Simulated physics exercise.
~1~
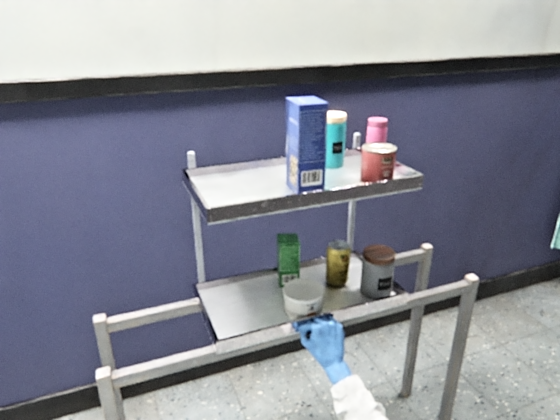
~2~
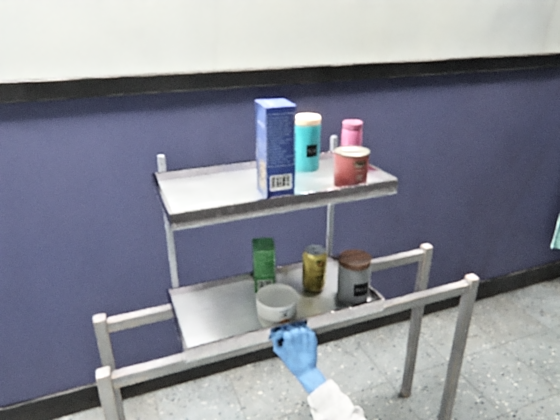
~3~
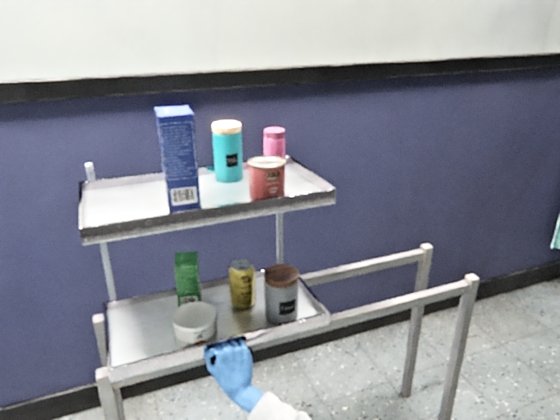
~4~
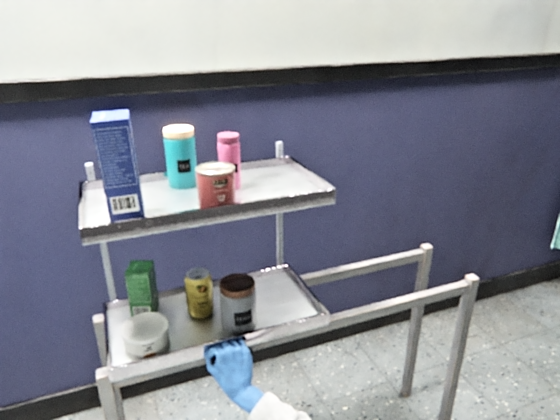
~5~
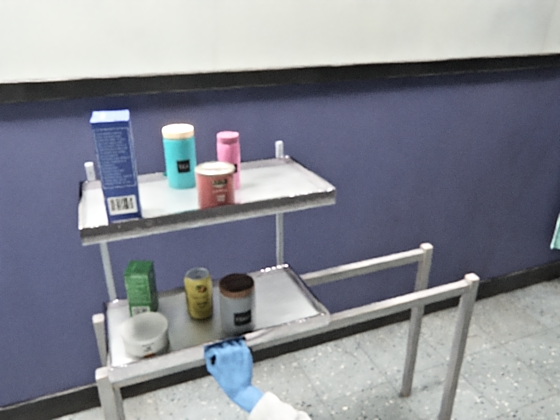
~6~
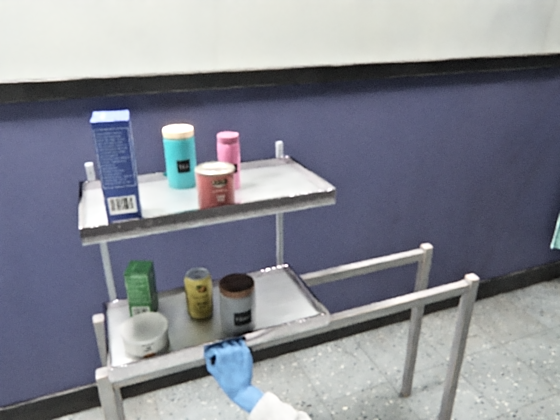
The footage shows a gloved hand moving a two-level metal shelf holding a blue carton, jars, tins and other containers leftward along rails until it stops. The items slide a little farther left on the shelves, then settle, all still upright and on board, the pink shaker included.
